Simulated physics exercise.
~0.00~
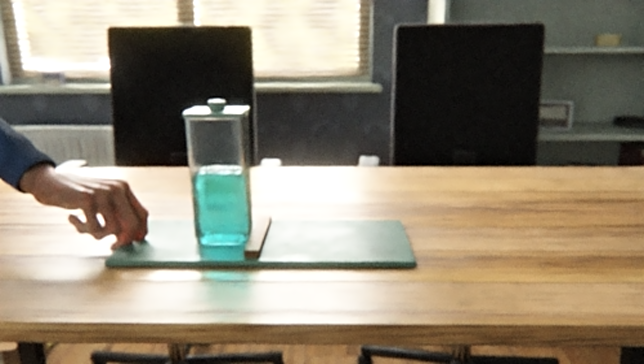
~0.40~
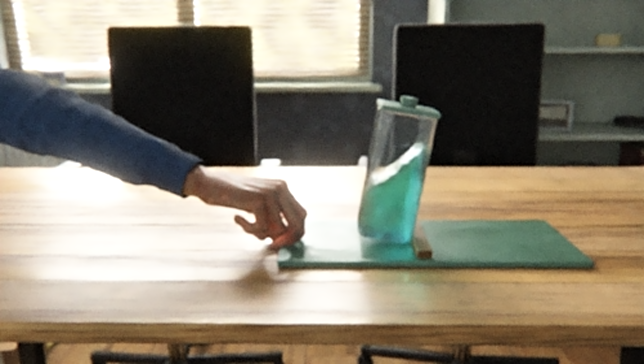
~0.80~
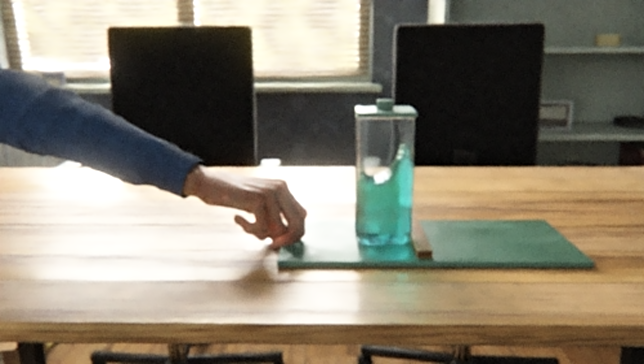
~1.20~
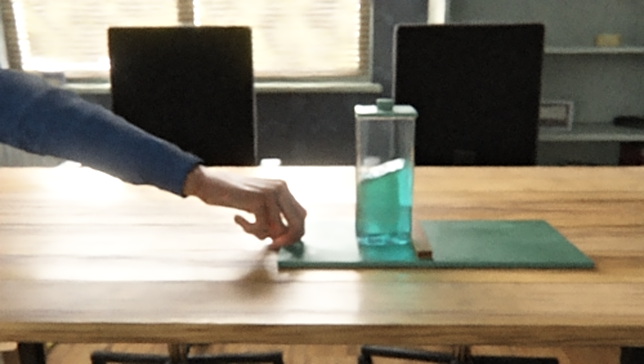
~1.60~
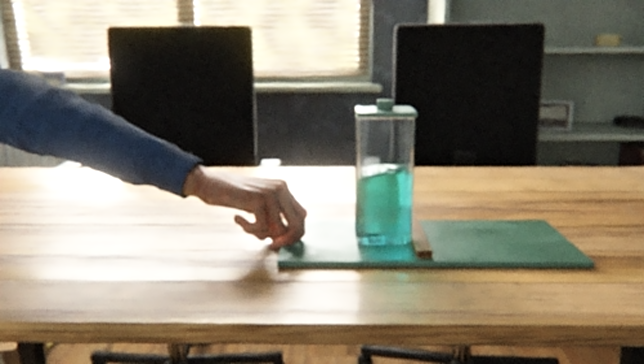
We see a hand at the left end of a green board sliding it right across a wooden table, carrying a clear lidded container of teal liquid. The container tips right against a small strip, then settles back upright as the sloshing liquid calms.
